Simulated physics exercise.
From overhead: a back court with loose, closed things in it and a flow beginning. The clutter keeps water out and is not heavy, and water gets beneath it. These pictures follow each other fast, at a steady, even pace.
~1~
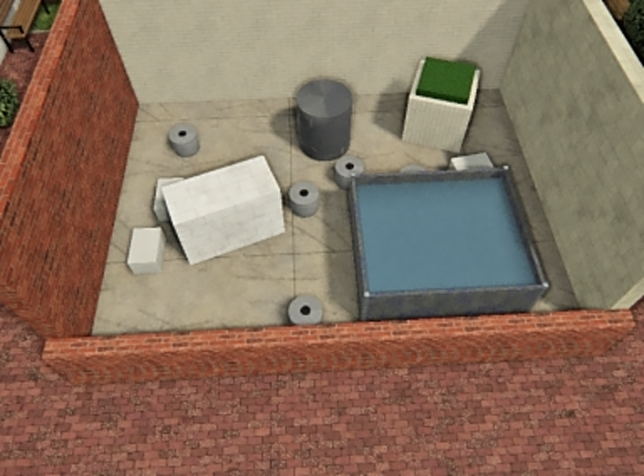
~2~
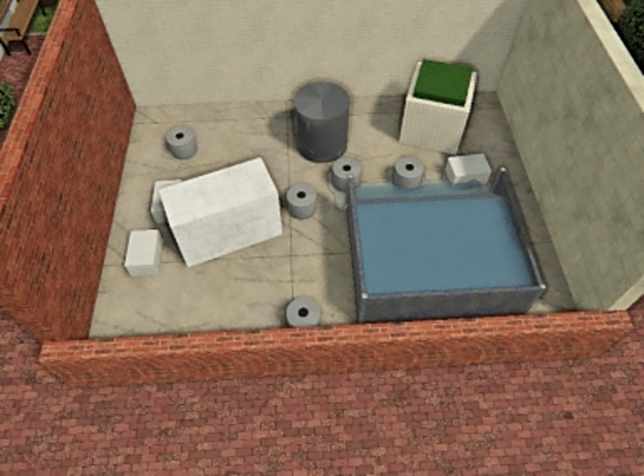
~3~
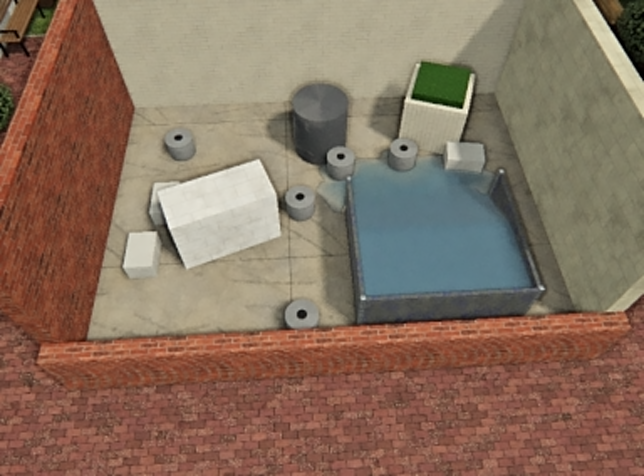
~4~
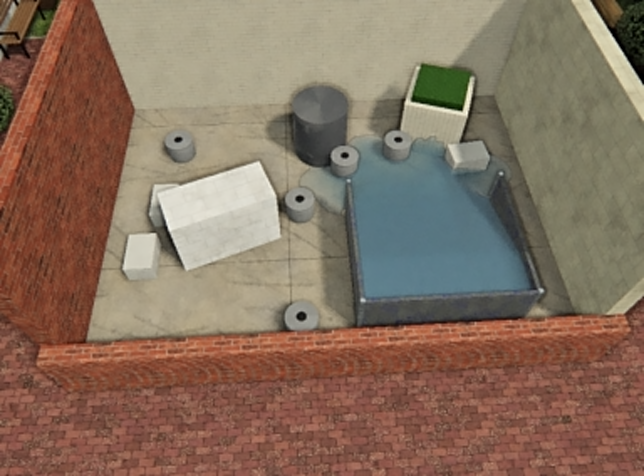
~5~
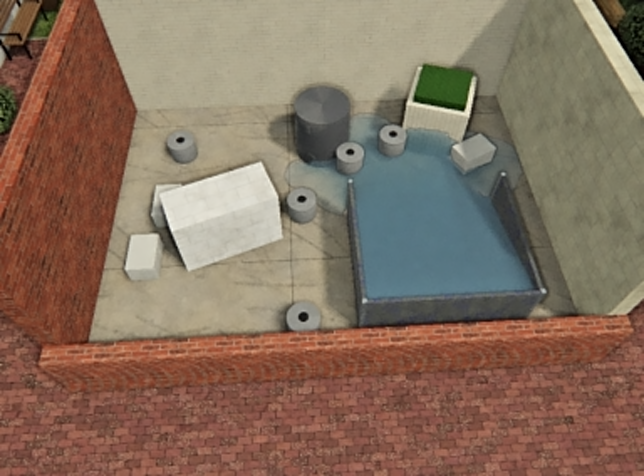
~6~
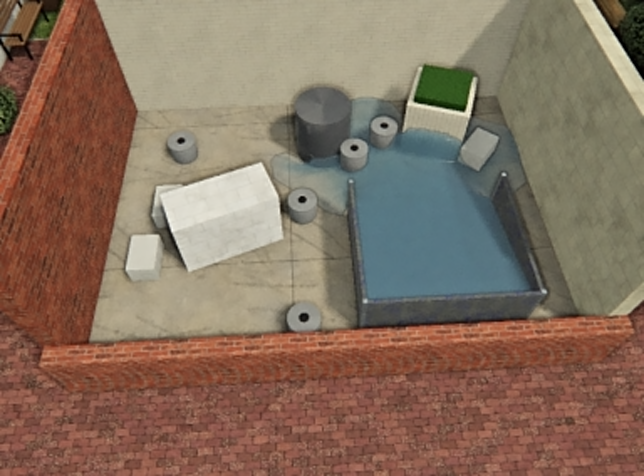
A large, dark-rimmed tank of blue water sits at the right of a walled court with brick and pale walls, seen from above. Grey ring-topped tubs, a tall dark cylinder, pale blocks and a green-topped white planter stand around it. The tank's back side opens and water spreads behind it, shifting two tubs and a small pale block, which turns, while the view stays almost still.
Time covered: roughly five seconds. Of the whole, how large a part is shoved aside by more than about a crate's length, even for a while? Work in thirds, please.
Two thirds or higher.
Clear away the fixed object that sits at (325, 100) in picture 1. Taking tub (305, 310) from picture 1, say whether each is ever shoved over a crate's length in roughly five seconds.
Short answer: It stays in place.
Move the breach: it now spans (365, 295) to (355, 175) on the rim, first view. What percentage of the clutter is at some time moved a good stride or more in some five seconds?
60 per cent or thereabouts.
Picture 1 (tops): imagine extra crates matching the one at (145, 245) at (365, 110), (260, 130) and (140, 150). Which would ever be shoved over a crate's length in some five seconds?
Here's the rundown: Sent far off, sent far off, and finally sent far off.
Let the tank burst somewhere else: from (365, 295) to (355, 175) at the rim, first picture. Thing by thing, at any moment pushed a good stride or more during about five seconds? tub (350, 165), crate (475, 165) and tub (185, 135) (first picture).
Same order as named: Not sent that far; not sent that far; sent that far.
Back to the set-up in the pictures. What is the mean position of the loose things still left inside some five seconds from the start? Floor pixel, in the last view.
On the floor of the last picture, roughly (270, 249).
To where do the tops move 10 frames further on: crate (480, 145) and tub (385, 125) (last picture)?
Roughly (476, 80) for the first, roughly (280, 117) for the second.
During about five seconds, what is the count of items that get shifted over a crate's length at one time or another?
So the number is 7.
A moment on, 3 of 8 are well off their spots; 3 afloat.
Next, 3 of 8 are well off their spots; 3 afloat.
Later, 6 of 8 are well off their spots; 5 afloat.
In the end, 7 of 8 are well off their spots, and 7 have been at some point; 6 afloat.
